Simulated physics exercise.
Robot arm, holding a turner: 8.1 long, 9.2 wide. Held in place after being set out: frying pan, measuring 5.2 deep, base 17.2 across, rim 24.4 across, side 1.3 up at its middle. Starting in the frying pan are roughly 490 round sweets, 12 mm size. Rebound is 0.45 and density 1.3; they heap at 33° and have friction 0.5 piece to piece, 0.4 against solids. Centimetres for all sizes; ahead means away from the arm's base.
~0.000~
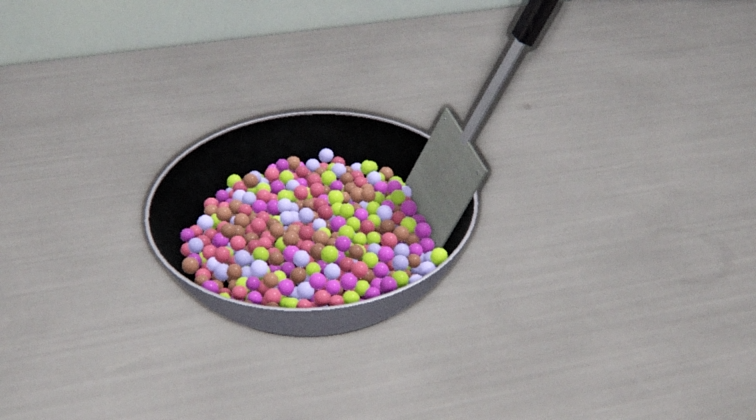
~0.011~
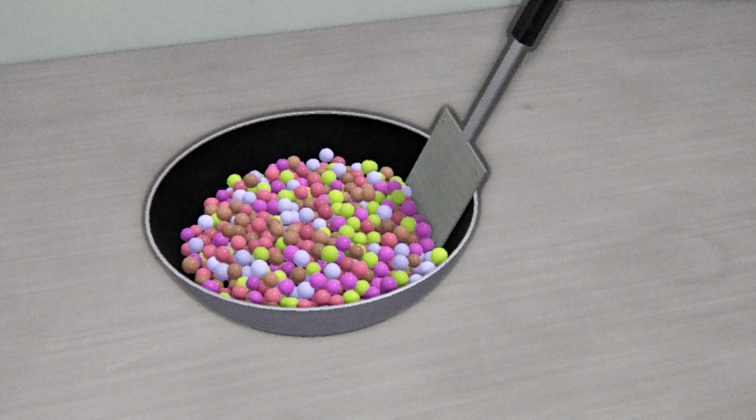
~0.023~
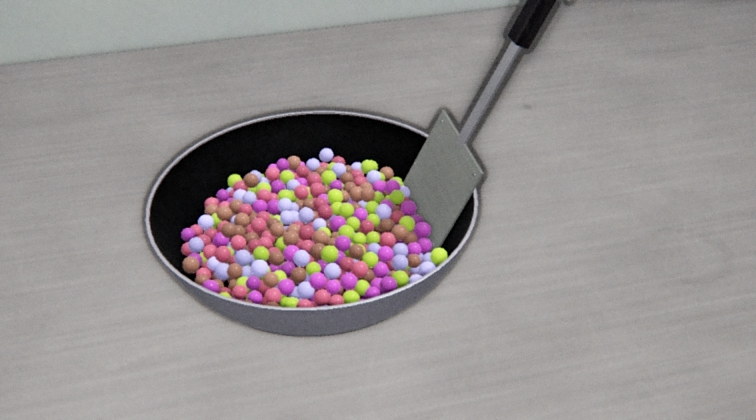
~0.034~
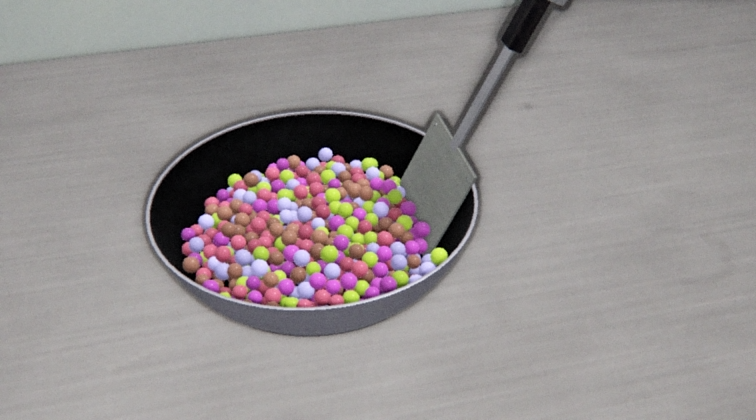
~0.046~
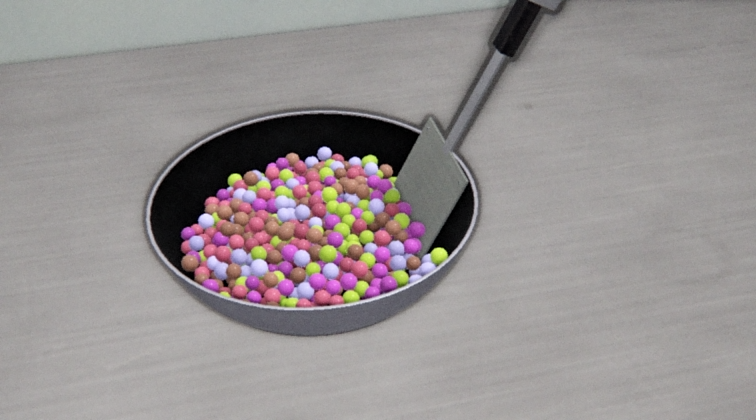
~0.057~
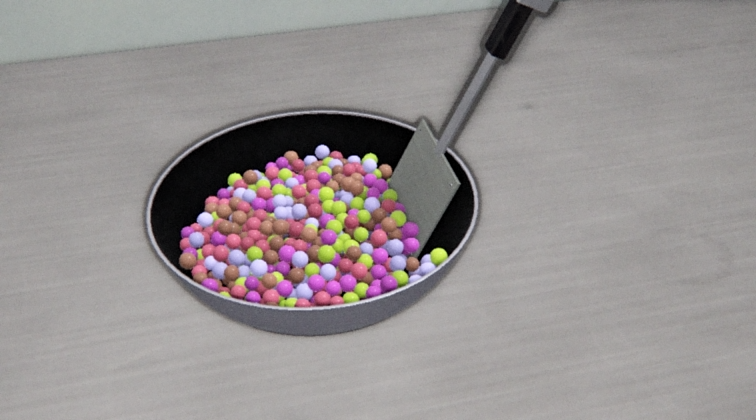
A robot arm slides a turner slightly left through colourful round sweets in a frying pan.
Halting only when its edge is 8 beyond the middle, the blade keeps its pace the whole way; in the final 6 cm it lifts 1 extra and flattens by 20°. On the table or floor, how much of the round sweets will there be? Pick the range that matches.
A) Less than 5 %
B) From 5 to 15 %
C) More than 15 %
From 5 to 15 % (B).
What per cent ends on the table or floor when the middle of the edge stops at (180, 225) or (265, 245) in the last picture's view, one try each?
Respectively some 40 and 0 percent end on the table or floor.
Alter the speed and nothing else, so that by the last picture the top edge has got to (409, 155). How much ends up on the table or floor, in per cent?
My guess is around 25 percent.
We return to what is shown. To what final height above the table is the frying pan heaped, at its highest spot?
7.0 cm.
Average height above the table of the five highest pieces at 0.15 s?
They are some 5 cm up.
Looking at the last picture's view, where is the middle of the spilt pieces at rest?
Around pixel (124, 258).
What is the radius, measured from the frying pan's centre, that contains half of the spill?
18 cm.
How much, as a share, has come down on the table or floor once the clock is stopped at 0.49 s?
Around 8 percent.
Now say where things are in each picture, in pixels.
In the first frame, turner top edge at (466, 138), sloping 64°; upper third of the load around (315, 223), from x 190 to 440, top at y 155; 494 in the frying pan.
In the second frame, turner top edge at (465, 138), sloping 64°; upper third of the load around (316, 222), from x 190 to 440, top at y 155.
In the third frame, turner top edge at (462, 140), sloping 64°; upper third of the load around (316, 222), from x 190 to 440, top at y 155.
In the fourth frame, turner top edge at (456, 144), sloping 64°; upper third of the load around (318, 218), from x 190 to 440, top at y 155.
In the fifth frame, turner top edge at (448, 147), sloping 64°; upper third of the load around (317, 220), from x 190 to 440, top at y 155.
In the sixth frame, turner top edge at (440, 150), sloping 64°; upper third of the load around (316, 218), from x 185 to 440, top at y 150; 494 in the frying pan.
After 0.15 s, sloping 64°, highest piece 5 above the table; 494 in the frying pan.
After 0.25 s, sloping 57°, highest piece 7 above the table; 494 in the frying pan.
After 0.49 s, sloping 44°, highest piece 7 above the table; 446 in the frying pan, 38 on the table or floor, 10 on the blade or in flight.
After 1.54 s, sloping 44°, highest piece 7 above the table; 445 in the frying pan, 49 on the table or floor.
At rest, 445 in the frying pan, 49 on the table or floor. That is 10 % on the table or floor.
